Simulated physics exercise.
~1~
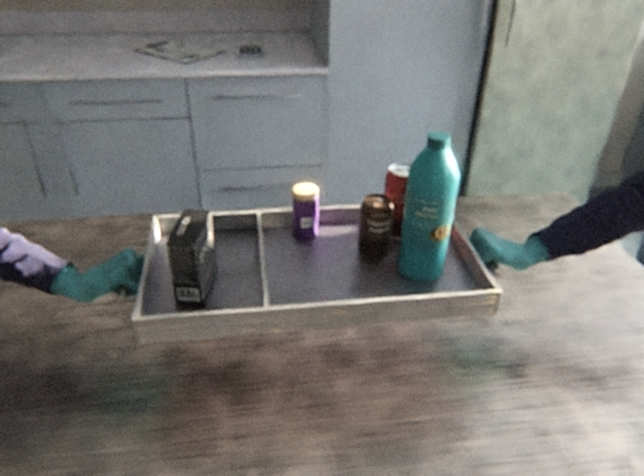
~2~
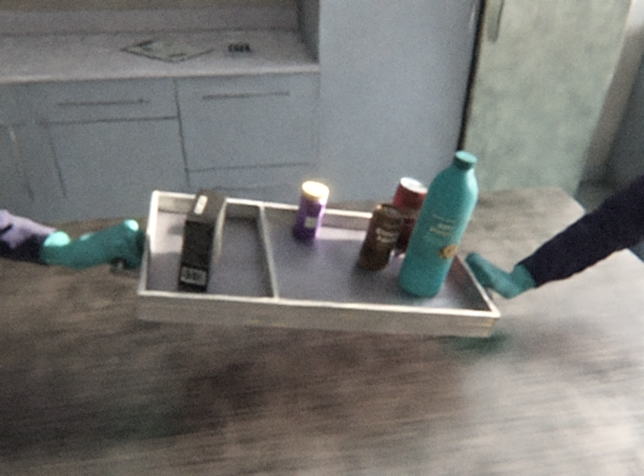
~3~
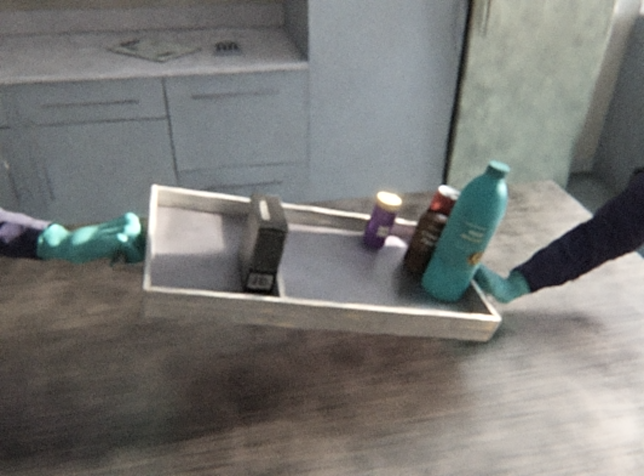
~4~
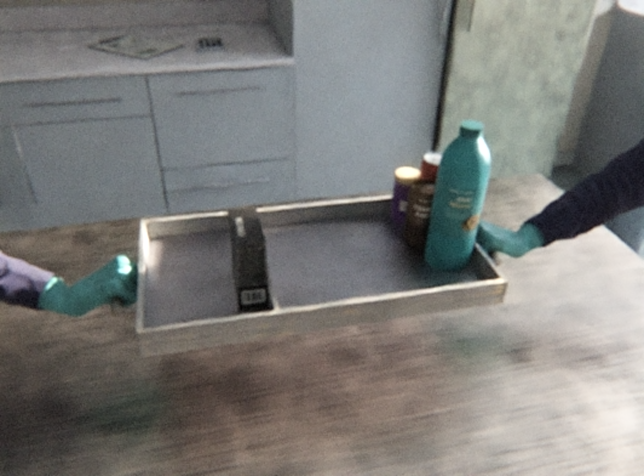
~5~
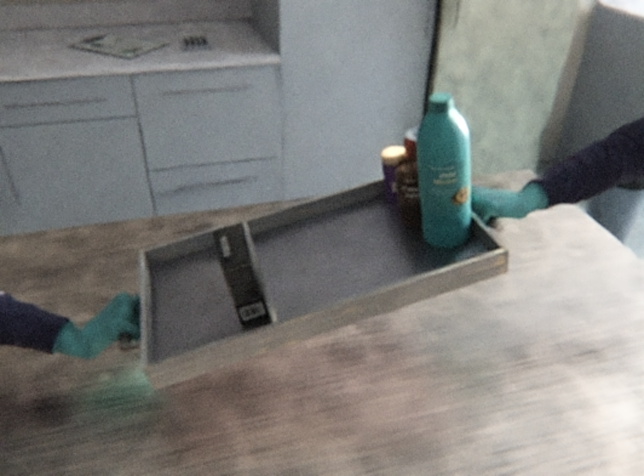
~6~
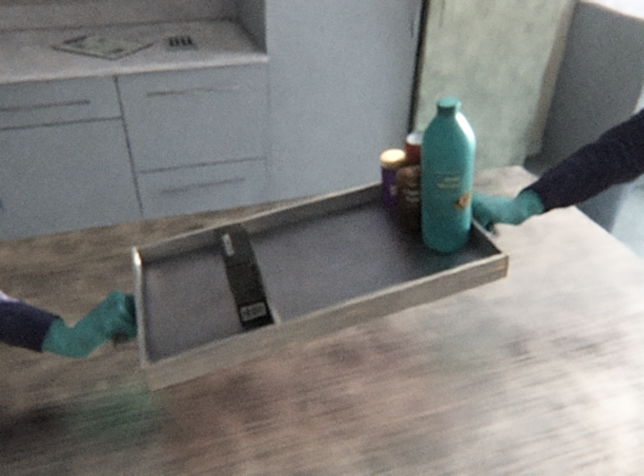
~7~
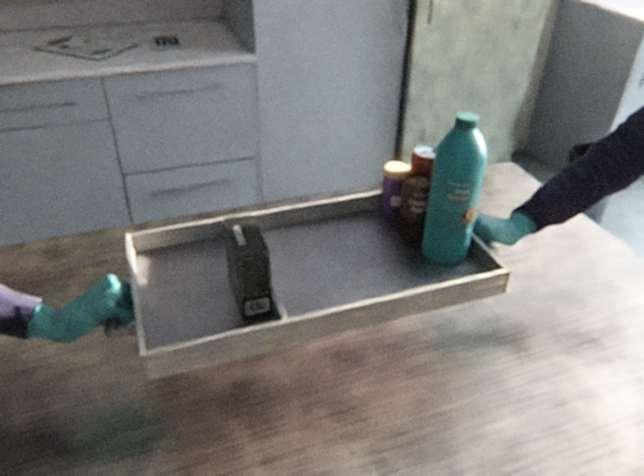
In a kitchen, two gloved hands tip a divided tray right-side down, then left-side down, then nearly level. The black packet slides right to the cross bar, and the purple shaker slides toward the cans and turquoise bottle, which shift slightly right; all five items end upright.
